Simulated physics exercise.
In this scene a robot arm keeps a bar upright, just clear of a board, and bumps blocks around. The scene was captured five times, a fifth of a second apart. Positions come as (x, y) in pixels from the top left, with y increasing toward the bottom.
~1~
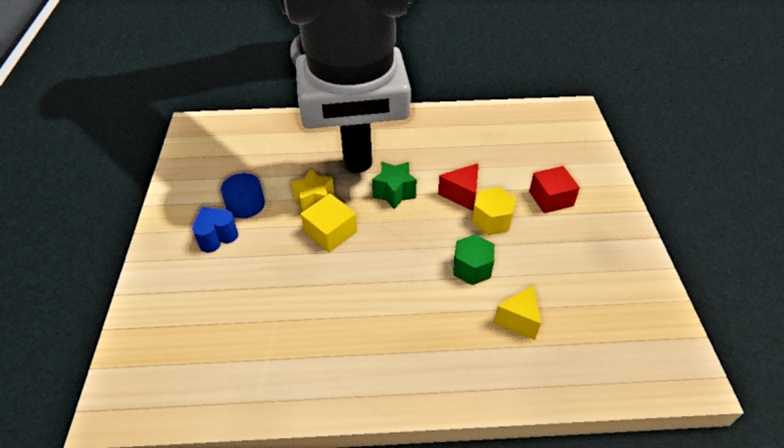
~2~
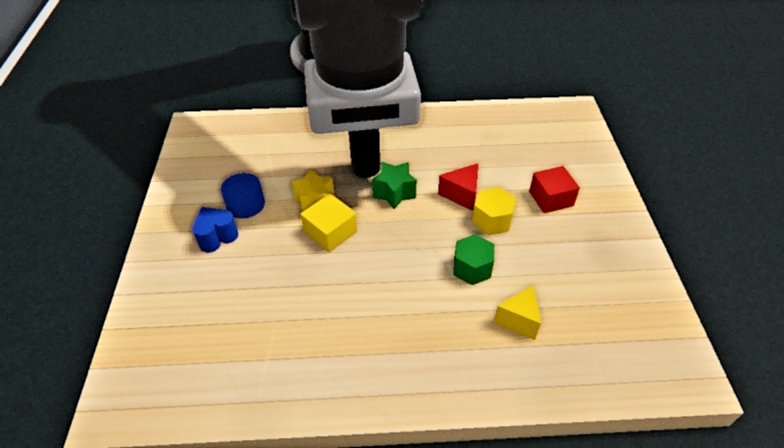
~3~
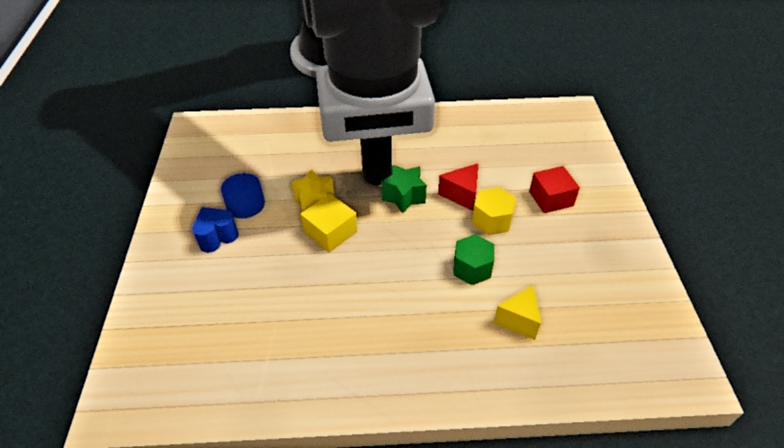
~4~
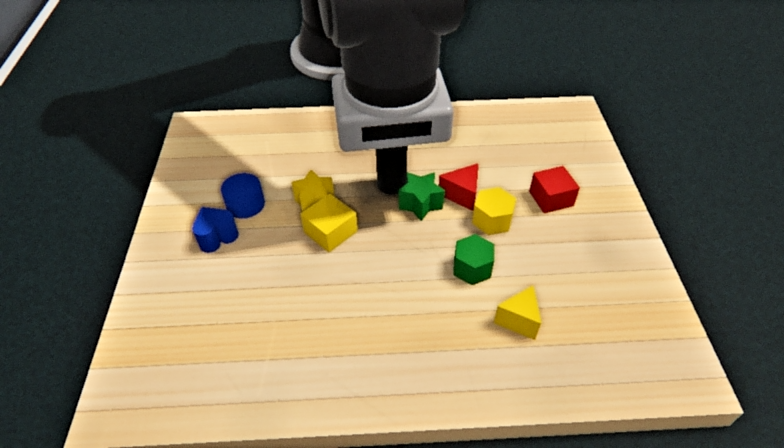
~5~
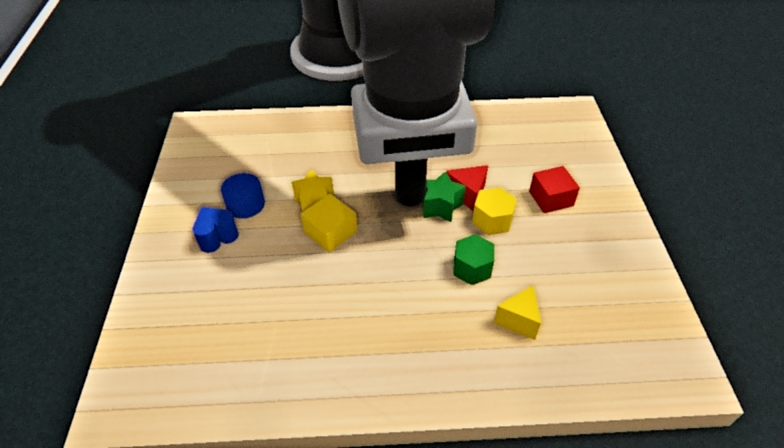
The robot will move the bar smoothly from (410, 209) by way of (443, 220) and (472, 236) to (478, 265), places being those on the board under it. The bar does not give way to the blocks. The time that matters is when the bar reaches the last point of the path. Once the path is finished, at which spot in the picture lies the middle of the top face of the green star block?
The top centre is at (497, 202).
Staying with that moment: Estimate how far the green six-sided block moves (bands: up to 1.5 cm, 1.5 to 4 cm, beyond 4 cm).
The move is medium, 1.5 to 4 cm.
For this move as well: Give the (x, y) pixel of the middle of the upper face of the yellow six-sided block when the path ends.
Final place: (537, 202).
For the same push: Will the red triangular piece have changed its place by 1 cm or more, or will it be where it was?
It shifts.
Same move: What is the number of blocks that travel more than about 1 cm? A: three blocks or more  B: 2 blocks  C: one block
I choose A.
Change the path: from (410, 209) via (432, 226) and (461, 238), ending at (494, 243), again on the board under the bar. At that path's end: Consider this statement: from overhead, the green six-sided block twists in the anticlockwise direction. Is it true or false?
My answer: False.
The first path, step by step. One third of the way, bar (444, 207); green star block (474, 194), turned 15° anticlockwise; red triangular piece (480, 170); yellow six-sided block (512, 202).
Two thirds of the way, bar (474, 224); green star block (497, 202), turned 35° anticlockwise; red triangular piece (482, 169), turned 15° anticlockwise; yellow six-sided block (537, 202).
At the end, bar (480, 253); green star block (497, 202), turned 35° anticlockwise; red triangular piece (482, 169), turned 15° anticlockwise; green six-sided block (474, 278); yellow six-sided block (537, 202).
